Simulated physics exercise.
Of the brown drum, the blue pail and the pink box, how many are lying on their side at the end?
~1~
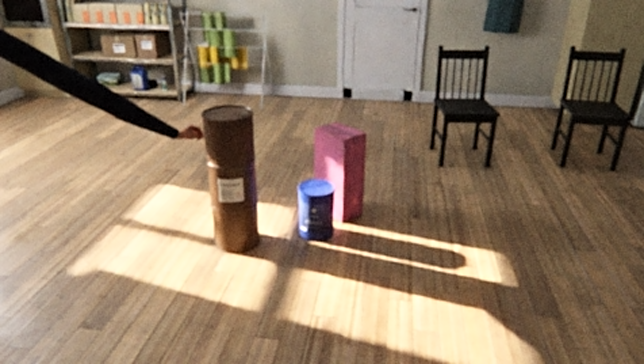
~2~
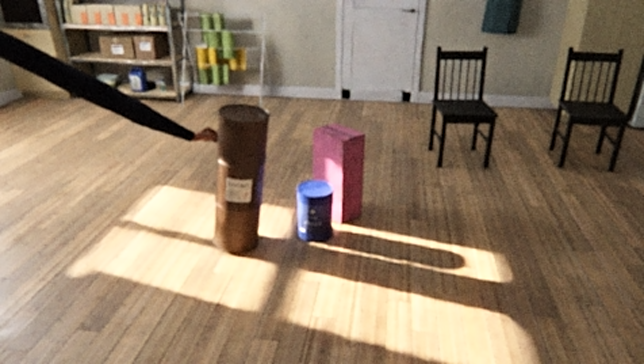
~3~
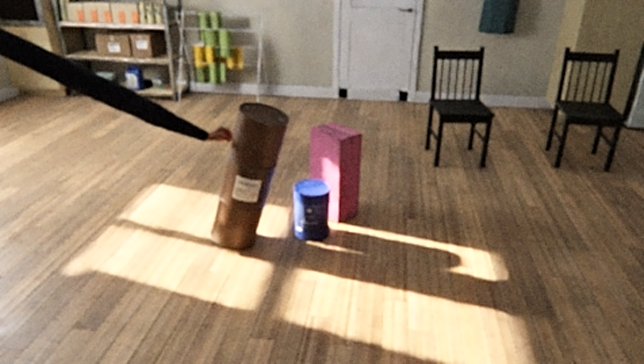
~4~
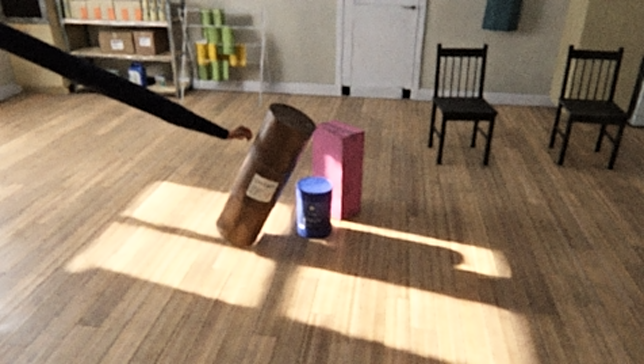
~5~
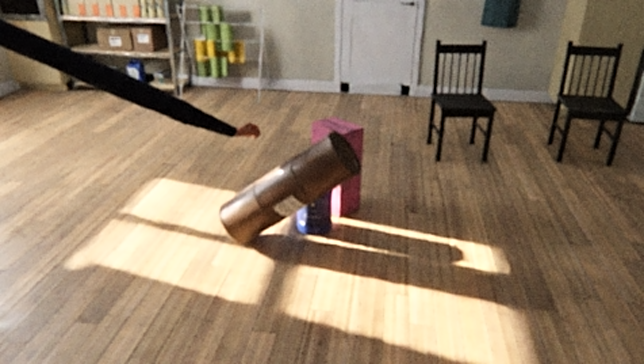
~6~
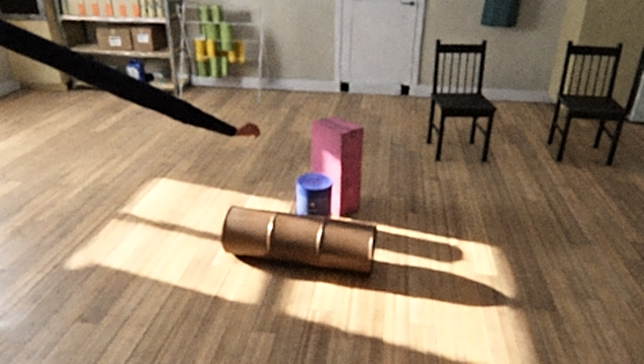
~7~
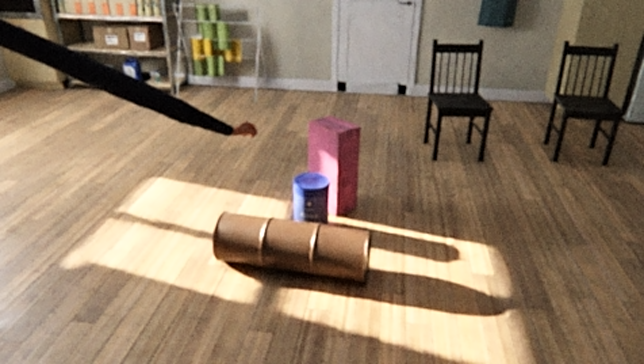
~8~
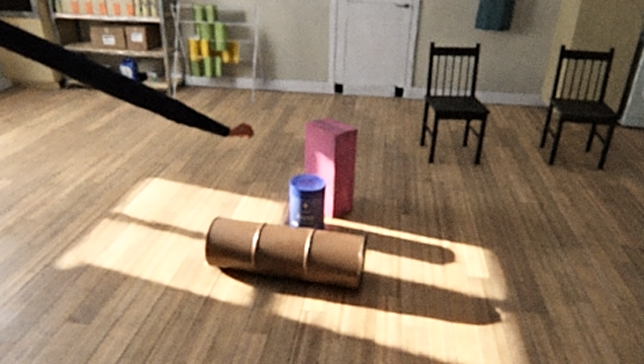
One of the three is lying on its side at the end, the brown drum.
